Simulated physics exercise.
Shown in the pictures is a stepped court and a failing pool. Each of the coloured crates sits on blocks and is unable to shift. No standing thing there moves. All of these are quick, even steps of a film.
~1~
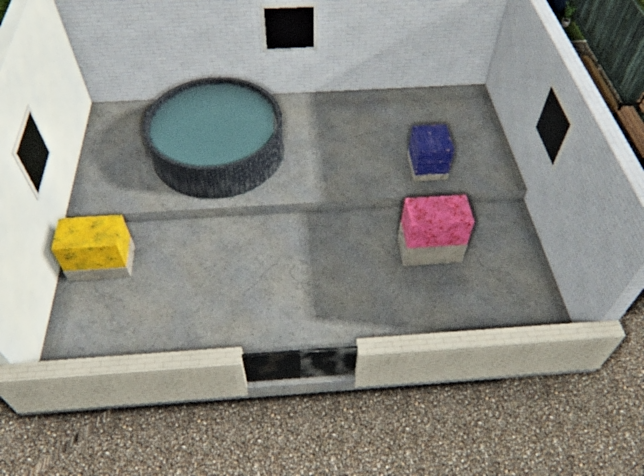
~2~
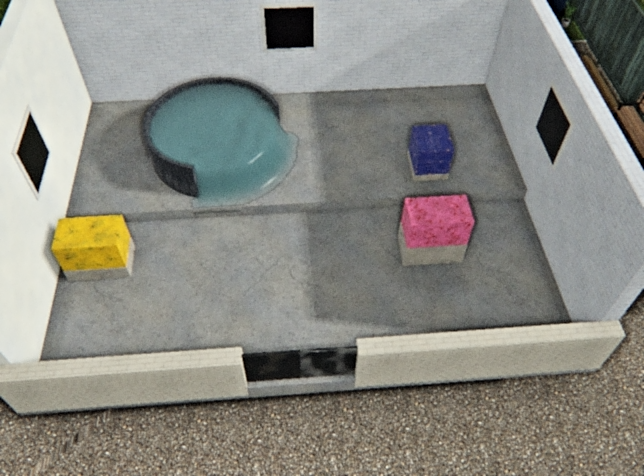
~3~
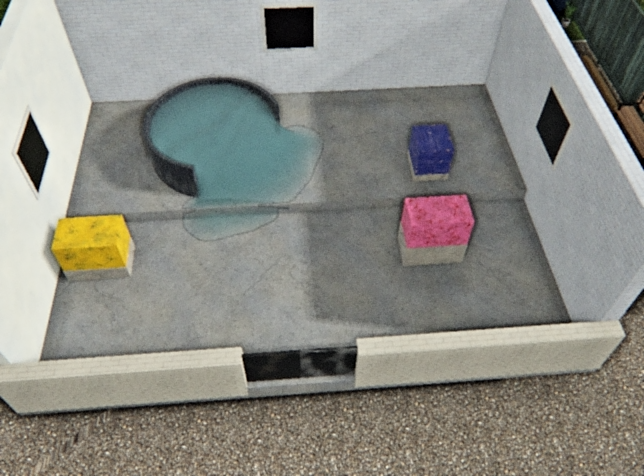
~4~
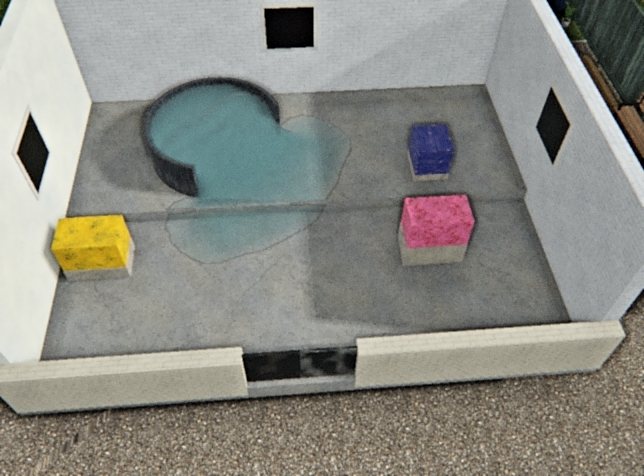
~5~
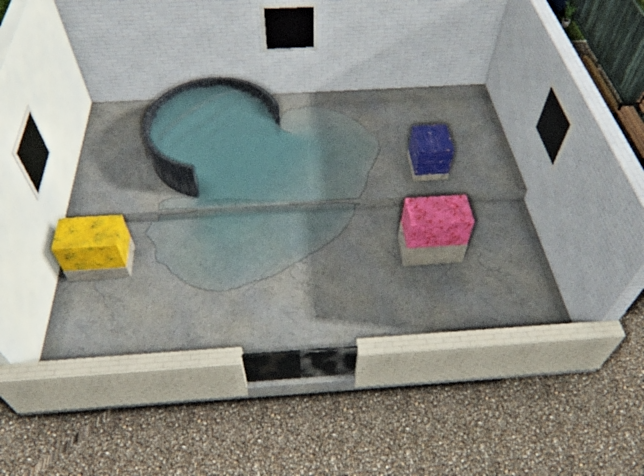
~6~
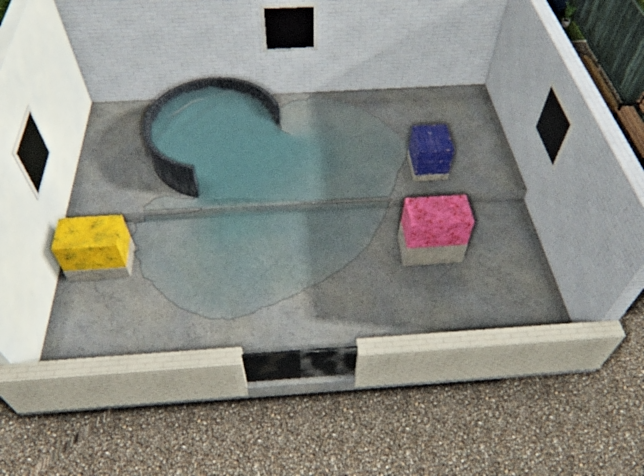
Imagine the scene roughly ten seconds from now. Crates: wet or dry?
Blue crate, wet; yellow crate, dry; pink crate, dry.
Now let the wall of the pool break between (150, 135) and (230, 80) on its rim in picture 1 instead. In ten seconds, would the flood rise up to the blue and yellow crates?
Note - blue remains untouched, yellow goes wet.
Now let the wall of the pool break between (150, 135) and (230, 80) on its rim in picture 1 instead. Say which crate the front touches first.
That would be the yellow crate.
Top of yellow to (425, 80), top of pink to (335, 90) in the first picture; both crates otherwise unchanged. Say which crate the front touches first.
Crate marked pink.
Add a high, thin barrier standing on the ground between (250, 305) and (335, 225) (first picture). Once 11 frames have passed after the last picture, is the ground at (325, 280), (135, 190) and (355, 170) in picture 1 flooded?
As listed: No water, not flooded, covered.
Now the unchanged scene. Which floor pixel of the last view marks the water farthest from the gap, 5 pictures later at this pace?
The flood front should get to about (503, 146).
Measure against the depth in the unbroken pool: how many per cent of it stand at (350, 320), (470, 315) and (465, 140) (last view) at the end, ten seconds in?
First spot roughly 14 %, second 14 %, third 4 %.
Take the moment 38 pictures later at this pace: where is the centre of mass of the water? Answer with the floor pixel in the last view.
Close to (365, 250).
A moment on, water covers 55 % of the floor; the blue crate water round its plinth, the yellow crate water round its plinth, the pink crate water round its plinth.
Next, water covers 60 % of the floor; the blue crate water round its plinth, the yellow crate water round its plinth, the pink crate water round its plinth.
Then, water covers 70 % of the floor; the blue crate water round its plinth, the yellow crate water round its plinth, the pink crate water round its plinth.
Later, water covers 80 % of the floor; the blue crate water round its plinth, the yellow crate water round its plinth, the pink crate water round its plinth.
In the end, water covers 85 % of the floor; the blue crate was topped, the yellow crate stayed above the water, the pink crate stayed above the water.
